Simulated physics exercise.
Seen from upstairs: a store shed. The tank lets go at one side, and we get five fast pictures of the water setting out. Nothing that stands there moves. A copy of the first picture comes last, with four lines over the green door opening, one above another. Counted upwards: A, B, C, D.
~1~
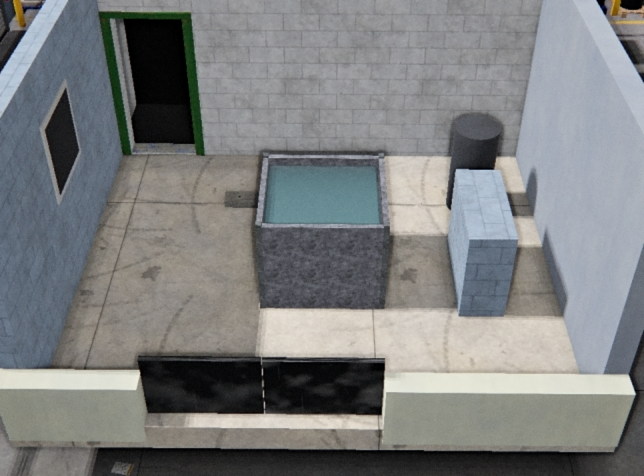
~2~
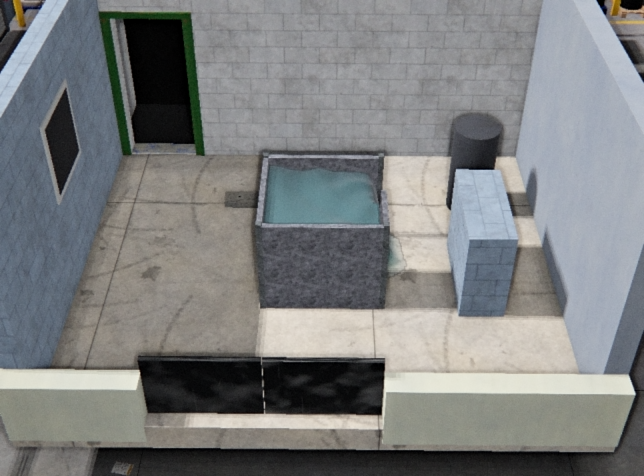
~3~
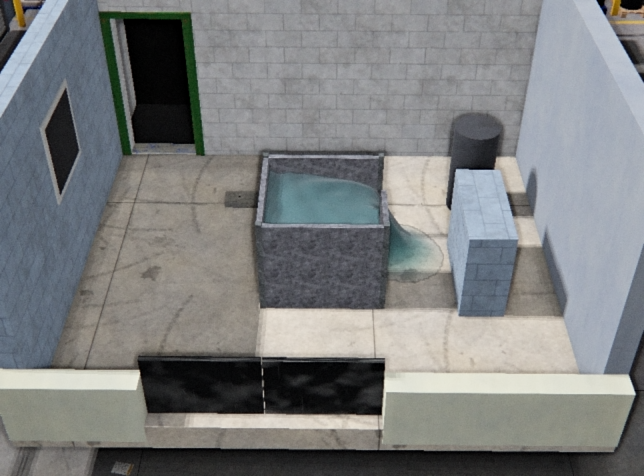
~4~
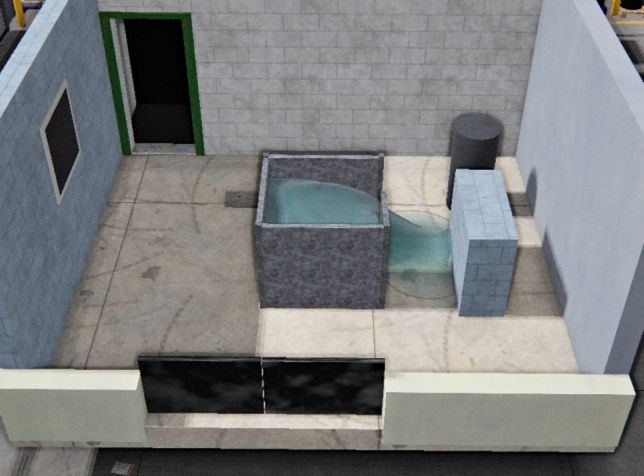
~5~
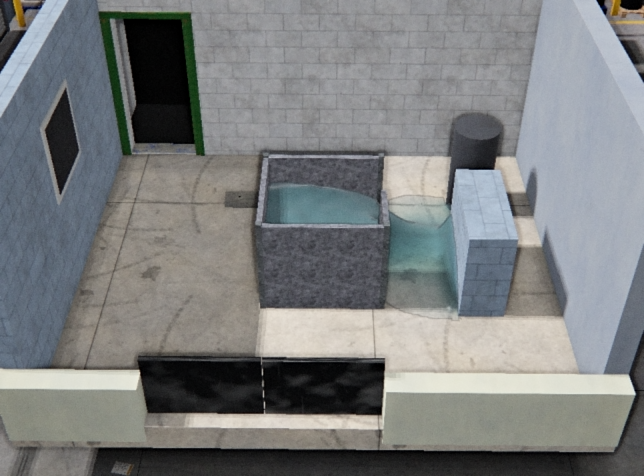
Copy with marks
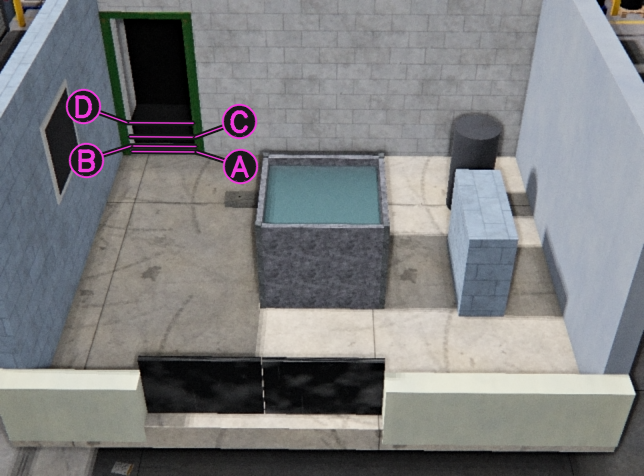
Store shed seen from above, water pouring from the right side of a stone tank and spreading against a blue block.
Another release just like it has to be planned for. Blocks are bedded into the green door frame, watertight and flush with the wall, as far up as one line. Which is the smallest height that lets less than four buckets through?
Choose B.
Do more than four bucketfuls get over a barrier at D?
No, that is safe.
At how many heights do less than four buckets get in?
Three of them.
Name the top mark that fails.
Mark A.
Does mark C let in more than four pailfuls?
No, that is safe.
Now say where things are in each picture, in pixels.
Water in the tank at rest, its middle at (323, 195); foot of the green doorway at (164, 154); shut gate at (262, 368).
Water covers 1 % of the ground and shows as far out as (393, 271).
Water covers 3 % of the ground and shows as far out as (437, 255).
Water covers 6 % of the ground and shows as far out as (437, 222).
Water covers 9 % of the ground and shows as far out as (429, 201).
On the marked copy, A at (164, 151); B at (163, 146); C at (162, 136); D at (160, 122); from the bottom up A, B, C, D.
With A, about 9 bucketfuls get in.
With B, a splash gets over, under a bucket.
With C, nothing gets over.
With D, nothing gets over.
